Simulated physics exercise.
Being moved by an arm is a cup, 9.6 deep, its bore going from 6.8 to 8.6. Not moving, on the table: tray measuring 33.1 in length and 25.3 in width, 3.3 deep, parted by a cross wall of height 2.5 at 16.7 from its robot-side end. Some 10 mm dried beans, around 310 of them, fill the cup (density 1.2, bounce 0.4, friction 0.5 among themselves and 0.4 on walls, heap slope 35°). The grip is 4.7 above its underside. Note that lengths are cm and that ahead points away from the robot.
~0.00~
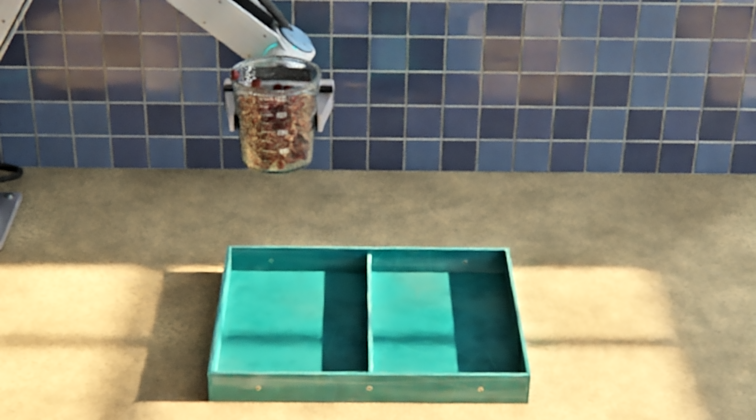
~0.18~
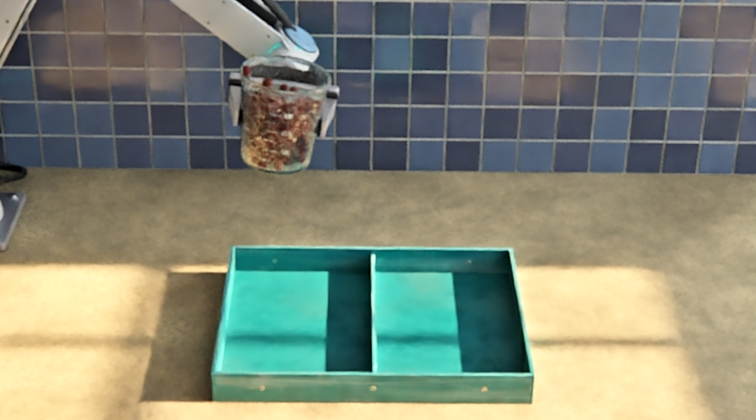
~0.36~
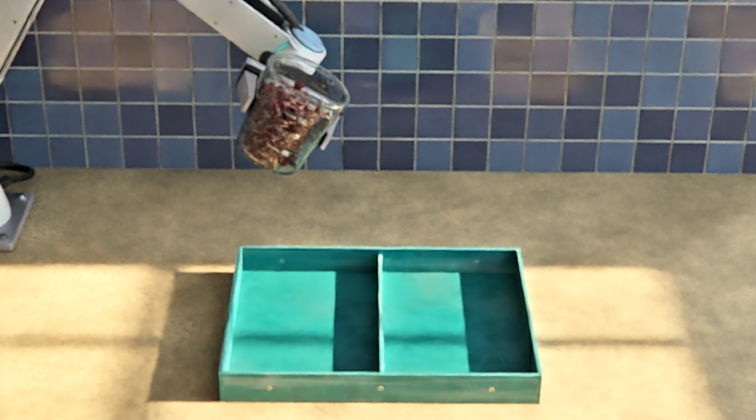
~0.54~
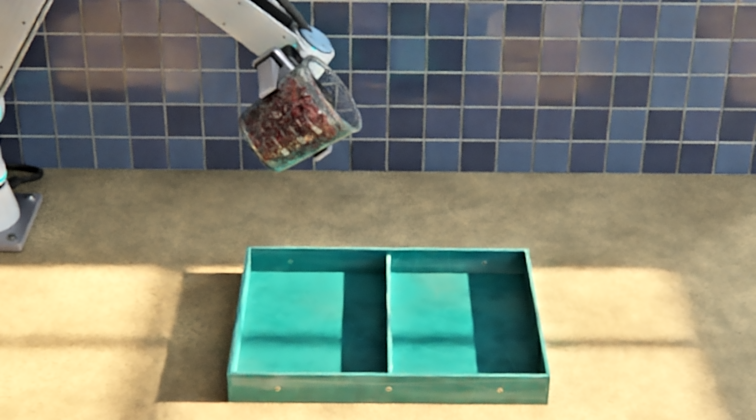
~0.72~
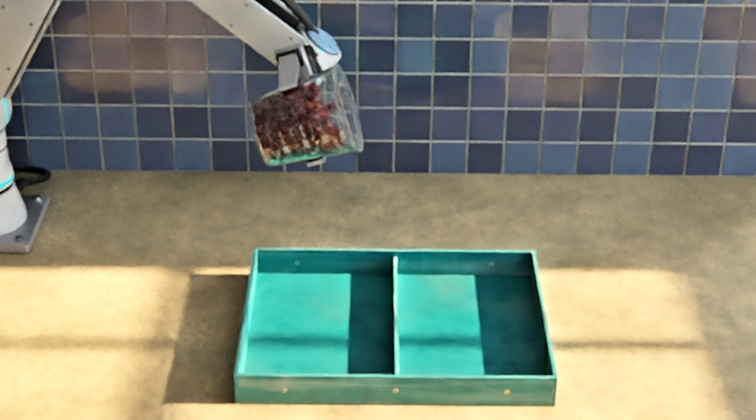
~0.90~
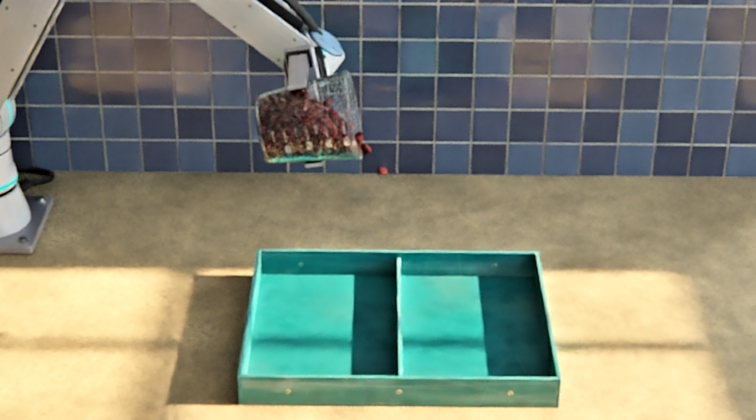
A robotic arm holds a clear cup packed with reddish-brown pieces above a tan tabletop, seen from the front and slightly above, against a wall of blue and brownish tiles. Below sits an empty teal tray with two compartments, crossed by sunlight and shadow. The arm tips the cup steadily rightward until it lies nearly sideways and red bits emerge at its mouth, while the view drifts slightly left.
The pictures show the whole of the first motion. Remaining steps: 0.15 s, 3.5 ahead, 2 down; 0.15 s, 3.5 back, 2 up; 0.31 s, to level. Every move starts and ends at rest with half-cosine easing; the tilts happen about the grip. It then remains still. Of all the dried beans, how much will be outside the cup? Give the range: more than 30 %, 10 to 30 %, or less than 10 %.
The range is 10 to 30 %.
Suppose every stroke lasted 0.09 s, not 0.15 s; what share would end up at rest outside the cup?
About 35 per cent in that case.
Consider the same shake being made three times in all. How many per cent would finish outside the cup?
Estimate for that case: 35 %.
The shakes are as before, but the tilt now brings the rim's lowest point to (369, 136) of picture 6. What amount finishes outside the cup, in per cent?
I'd put it at roughly 5 %.
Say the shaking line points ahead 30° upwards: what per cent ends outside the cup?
Some 35 in a hundred.
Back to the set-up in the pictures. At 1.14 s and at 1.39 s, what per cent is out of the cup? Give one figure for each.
In turn: 5, 15.
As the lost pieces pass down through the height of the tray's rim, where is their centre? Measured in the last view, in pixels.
Near (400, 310).
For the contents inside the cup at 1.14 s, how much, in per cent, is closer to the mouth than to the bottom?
My estimate is near 50 per cent.
After 1.14 s, tilted 80° forward, highest piece 28 above the table; 289 in the cup, 2 in the far-side part, 1 in the robot-side part, 14 in flight or on a rim.
After 1.39 s, tilted 27° forward, highest piece 30 above the table; 257 in the cup, 23 in the robot-side part, 21 in the far-side part, 5 in flight or on a rim.
After 1.71 s, level, highest piece 30 above the table; 256 in the cup, 25 in the robot-side part, 25 in the far-side part.
After 2.76 s, level, highest piece 30 above the table; 256 in the cup, 25 in the robot-side part, 25 in the far-side part.
At rest, 256 in the cup, 25 in the robot-side part, 25 in the far-side part. That is 16 % outside the cup.
